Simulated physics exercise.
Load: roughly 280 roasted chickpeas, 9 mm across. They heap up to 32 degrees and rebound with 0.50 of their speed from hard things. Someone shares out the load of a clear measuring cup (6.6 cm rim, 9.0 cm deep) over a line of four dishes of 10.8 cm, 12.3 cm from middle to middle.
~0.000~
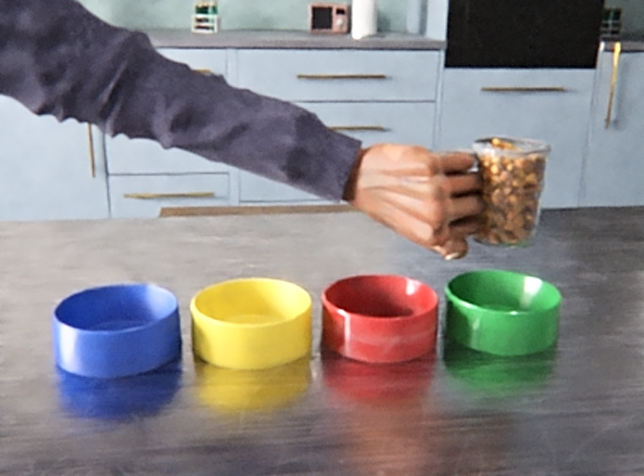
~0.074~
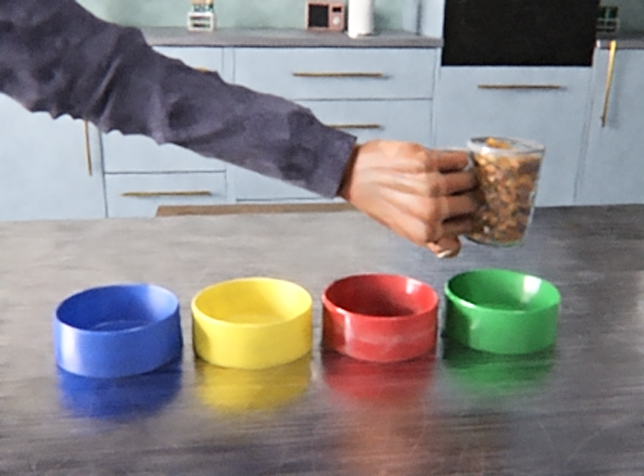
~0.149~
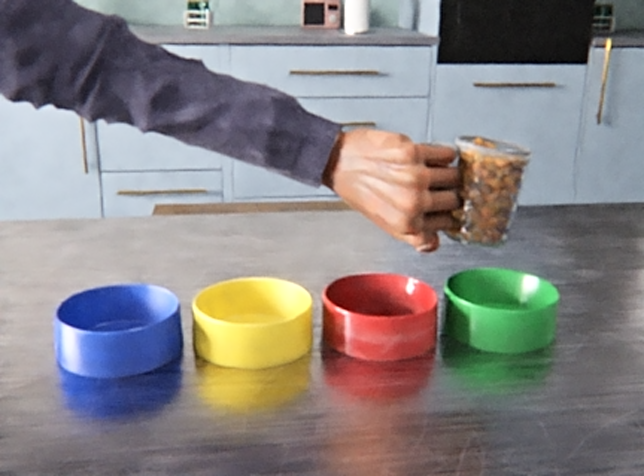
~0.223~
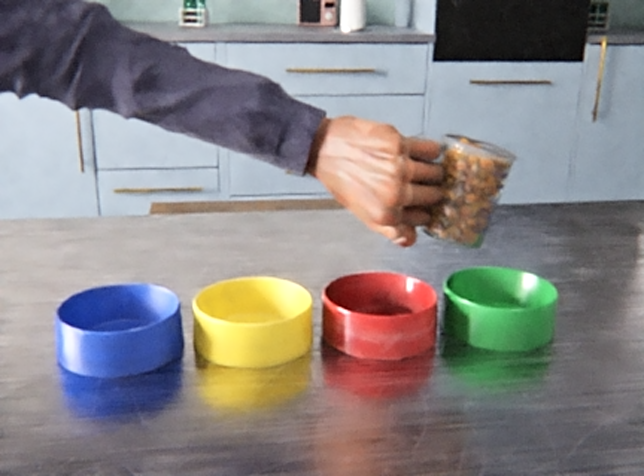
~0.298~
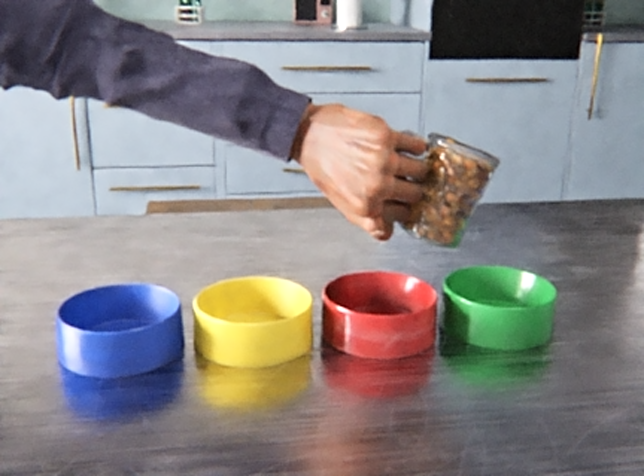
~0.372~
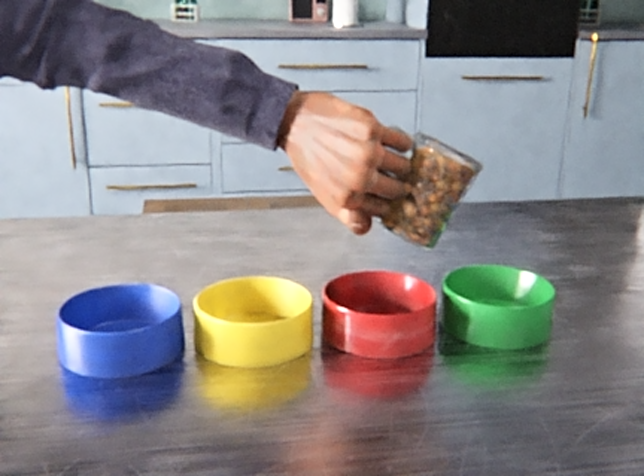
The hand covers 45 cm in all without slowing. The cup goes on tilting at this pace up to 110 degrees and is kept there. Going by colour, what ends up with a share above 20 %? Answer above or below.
Red dish: Below; blue dish: Above; green dish: Below; yellow dish: Above; on the counter: Below.
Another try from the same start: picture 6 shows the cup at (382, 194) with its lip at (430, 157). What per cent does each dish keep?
Red 0; blue 100; green 0; yellow 0.
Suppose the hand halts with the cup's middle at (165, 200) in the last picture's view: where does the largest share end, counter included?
Most goes to: Yellow.
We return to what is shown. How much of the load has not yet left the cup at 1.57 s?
Some 55 per cent of the load.
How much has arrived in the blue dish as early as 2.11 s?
Near 45 per cent so far.
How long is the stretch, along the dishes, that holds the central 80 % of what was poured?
Roughly 16 cm.
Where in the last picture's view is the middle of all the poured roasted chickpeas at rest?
Near (146, 335).
After 1.09 s, tilt 85 degrees; cup holds 95 %.
After 1.57 s, tilt 110 degrees; cup holds 55 %, blue 5 %, yellow 30 %.
Then, at 2.11 s, tilt 110 degrees; cup holds 15 %, blue 45 %, yellow 30 %.
By 3.2 s all is still; red 0 %, blue 60 %, green 0 %, yellow 30 %, counter 10 %.
